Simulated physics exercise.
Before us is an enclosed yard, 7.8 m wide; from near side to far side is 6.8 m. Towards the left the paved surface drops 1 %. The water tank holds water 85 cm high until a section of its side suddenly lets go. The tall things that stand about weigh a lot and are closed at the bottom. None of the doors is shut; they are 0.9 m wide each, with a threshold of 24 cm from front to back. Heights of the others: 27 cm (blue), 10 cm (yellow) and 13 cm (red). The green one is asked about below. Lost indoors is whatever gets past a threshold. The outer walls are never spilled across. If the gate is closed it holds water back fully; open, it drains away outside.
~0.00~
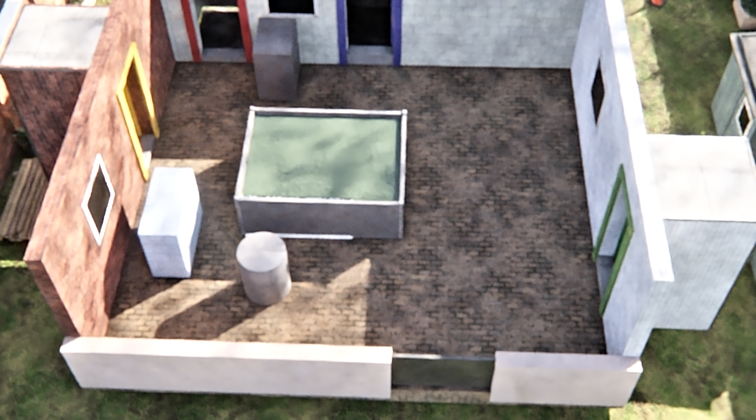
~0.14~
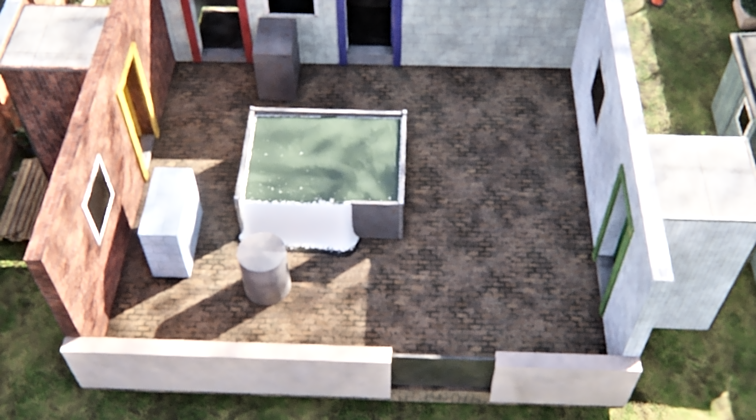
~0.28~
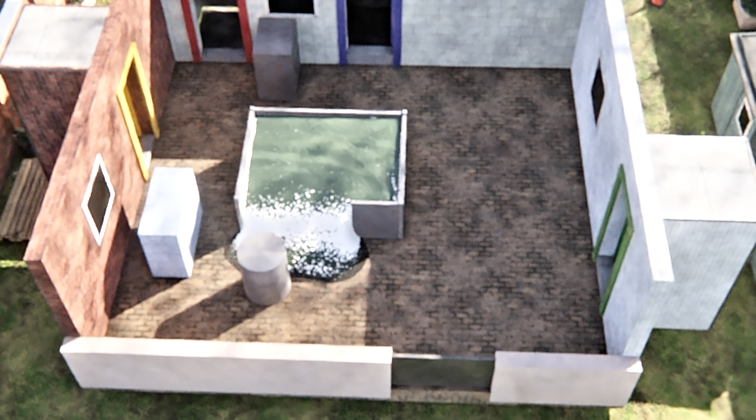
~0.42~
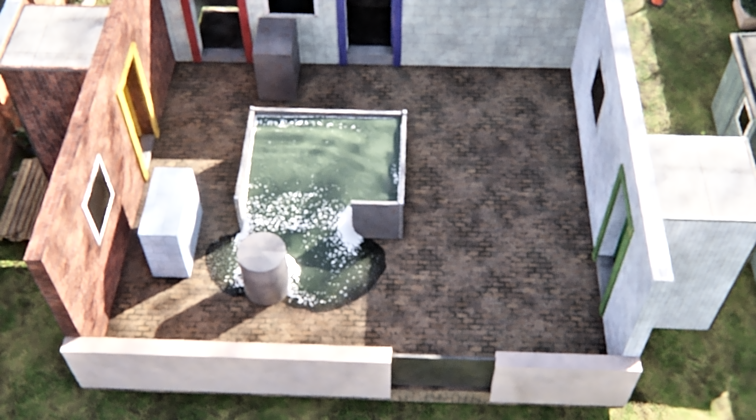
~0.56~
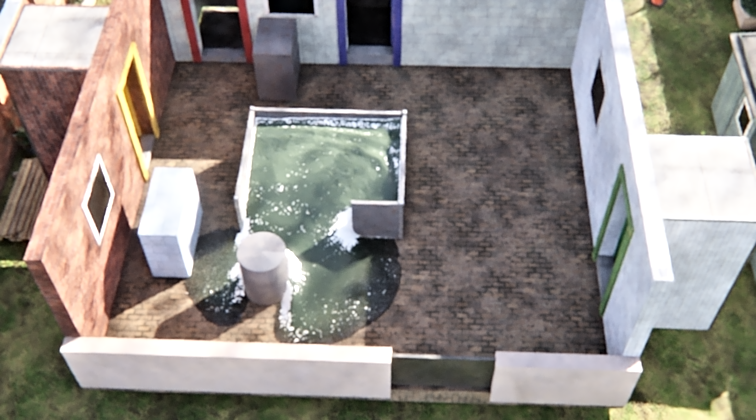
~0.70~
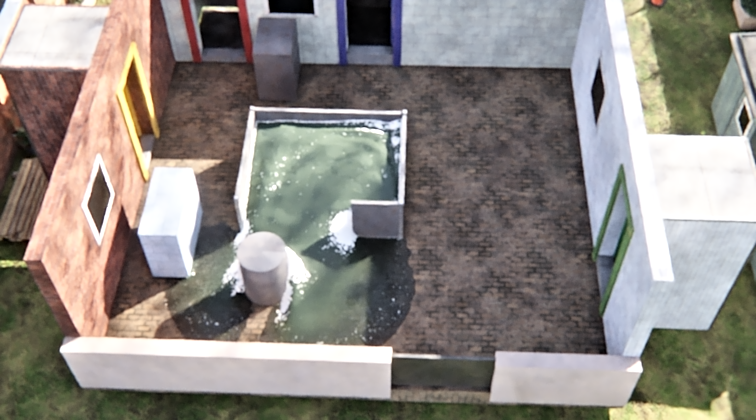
Walled courtyard where green water bursts from the near side of a raised tank, foaming around a cylinder and spreading over paving.
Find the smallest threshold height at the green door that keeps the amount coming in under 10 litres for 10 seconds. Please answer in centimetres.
The smallest height is roughly 16 cm.
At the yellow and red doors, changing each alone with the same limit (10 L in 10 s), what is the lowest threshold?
You'd want about 11.0 centimetres at yellow and about 20 centimetres at red.
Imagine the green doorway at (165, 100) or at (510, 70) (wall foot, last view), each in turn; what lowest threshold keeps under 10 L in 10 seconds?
Roughly 16 and 9.5 cm.
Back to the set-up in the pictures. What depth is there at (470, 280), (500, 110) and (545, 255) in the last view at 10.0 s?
In order: Around 6, 5 and 7 cm.
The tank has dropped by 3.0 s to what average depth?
28 cm, roughly.
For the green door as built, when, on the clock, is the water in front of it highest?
Peak time: About 3.6 s.
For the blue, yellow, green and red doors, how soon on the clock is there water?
Blue at 6.0 seconds, yellow at 3.4 seconds, green at 2.4 seconds, red at 3.6 seconds.
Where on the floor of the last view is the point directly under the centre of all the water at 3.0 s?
Around (312, 264).
After 1.4 s water covers 25 % of the floor, deepest (62 cm) near (98, 366); it has not reached the green door.
After 3.0 s water covers 45 % of the floor, deepest (38 cm) near (98, 366); 17 cm at the green door, 0 litres in over its 20 cm threshold.
After 10.0 s water covers 100 % of the floor, deepest (17 cm) near (295, 121); 8 cm at the green door, 1 litre in over its 20 cm threshold.
At the green door as built, the water arrived by 2.5 s and peaked near 20 cm at 3.6 s.
With a threshold of 14 cm, 19 litres would have come in within the 10 s; with 19 cm, 2 litres. So under 10 litres takes about 16 cm.
